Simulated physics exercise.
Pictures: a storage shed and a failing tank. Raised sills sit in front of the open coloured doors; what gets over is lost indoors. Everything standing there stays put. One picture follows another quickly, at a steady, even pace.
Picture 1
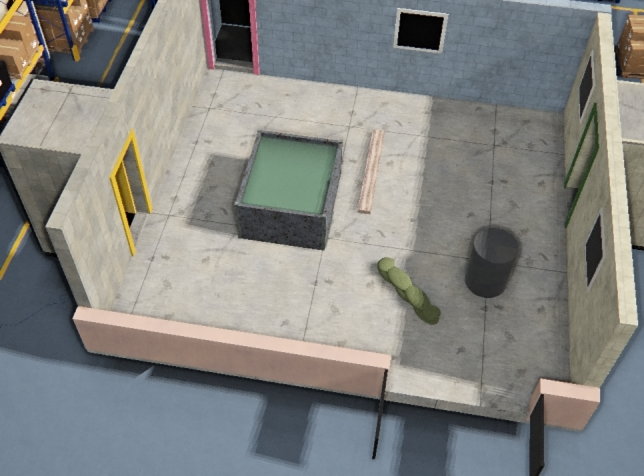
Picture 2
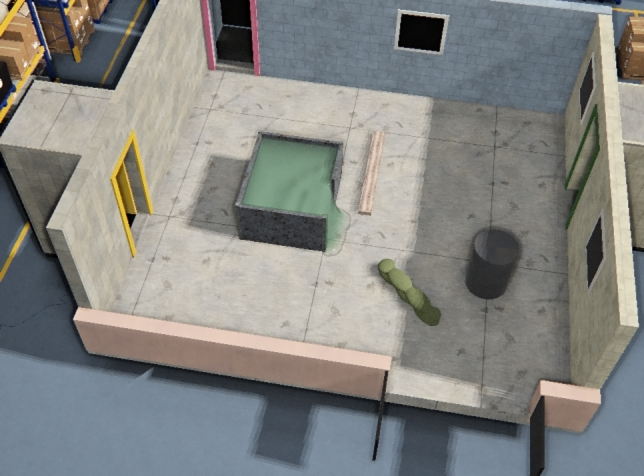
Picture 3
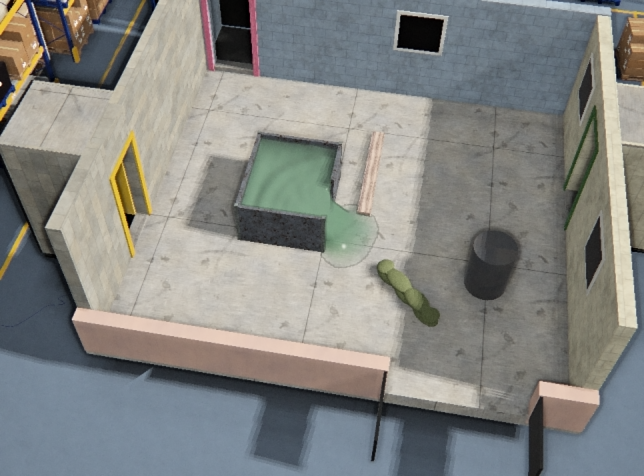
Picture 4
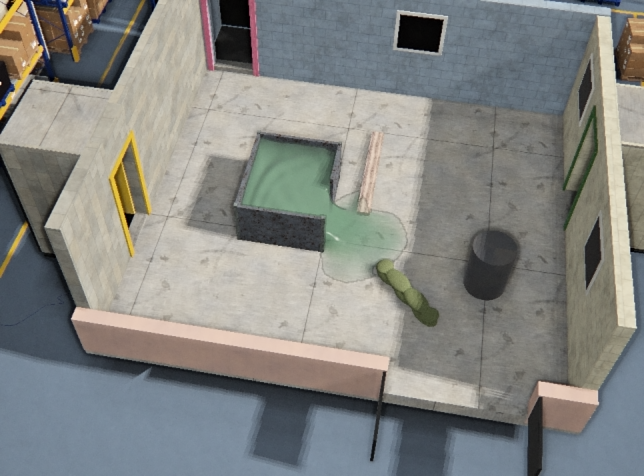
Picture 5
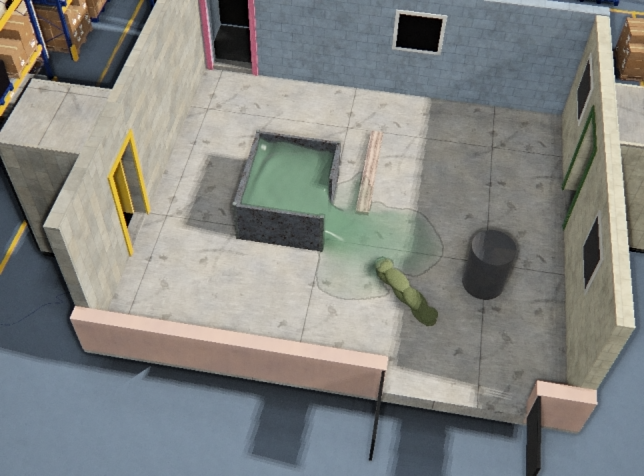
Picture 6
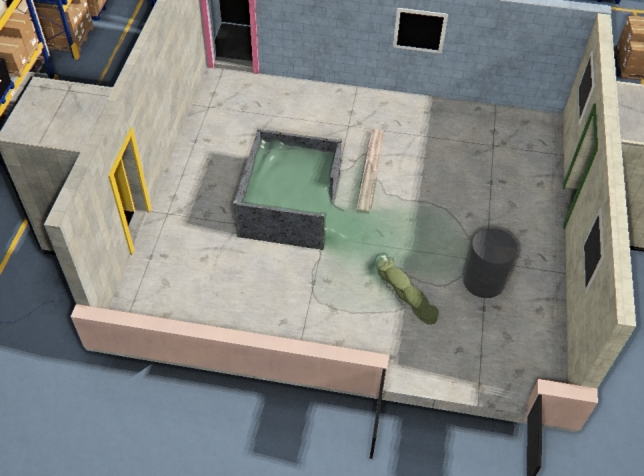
A square, dark-walled open tank of green liquid stands left of centre in a roofless storage shed, seen from high above. Around it on the pale floor are a pinkish plank, a lumpy green object and a dark grey cylinder, with yellow, pink and green doorways in the walls. Liquid pours from the tank's right side and spreads rightward in a thinning sheet, reaching the green object, while the camera stays still.
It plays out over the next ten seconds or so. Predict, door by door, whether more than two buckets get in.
The yellow door does not pass two; the green door passes two; the pink door does not pass two.
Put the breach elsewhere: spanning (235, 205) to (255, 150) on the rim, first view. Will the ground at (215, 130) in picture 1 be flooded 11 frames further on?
That spot ends up swamped.
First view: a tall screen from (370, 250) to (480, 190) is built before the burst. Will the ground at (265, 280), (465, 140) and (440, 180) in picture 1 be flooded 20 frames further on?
Listed order: Spared, swamped, swamped.
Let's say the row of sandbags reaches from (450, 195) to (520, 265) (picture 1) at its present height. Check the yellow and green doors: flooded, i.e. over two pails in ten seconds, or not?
Yellow door: Under the line; green door: Under the line.
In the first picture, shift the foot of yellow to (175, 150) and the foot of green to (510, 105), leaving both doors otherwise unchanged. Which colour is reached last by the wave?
Answer: The yellow door.
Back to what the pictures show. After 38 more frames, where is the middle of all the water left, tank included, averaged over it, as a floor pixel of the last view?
I'd point to (425, 218).
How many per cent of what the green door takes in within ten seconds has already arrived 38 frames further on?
About 95 per cent.
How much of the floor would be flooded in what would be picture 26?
Around 45 percent of it.
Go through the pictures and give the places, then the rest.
The open tank at (291, 175) is whole and still, in the first frame.
Water pours out at (327, 221) and has run to (326, 254), in the second frame.
The front is at (374, 225), out from the gap at (326, 222), in the third frame.
Water pours out at (325, 222) and has run to (403, 245), in the fourth frame.
The front is at (436, 257), out from the gap at (324, 222), in the fifth frame.
The front is at a hidden place, out from the gap at (325, 220), in the sixth frame.
A moment on, water covers 25 % of the floor; the yellow door not reached, the green door not reached, the pink door not reached.
Next, water covers 35 % of the floor; the yellow door not reached, the green door over two buckets in, the pink door not reached.
Then, water covers 45 % of the floor; the yellow door not reached, the green door far over two buckets in, the pink door not reached.
Later, water covers 50 % of the floor; the yellow door not reached, the green door far over two buckets in, the pink door not reached.
In the end, water covers 70 % of the floor; the yellow door not reached, the green door far over two buckets in, the pink door wet at the sill, nothing in.
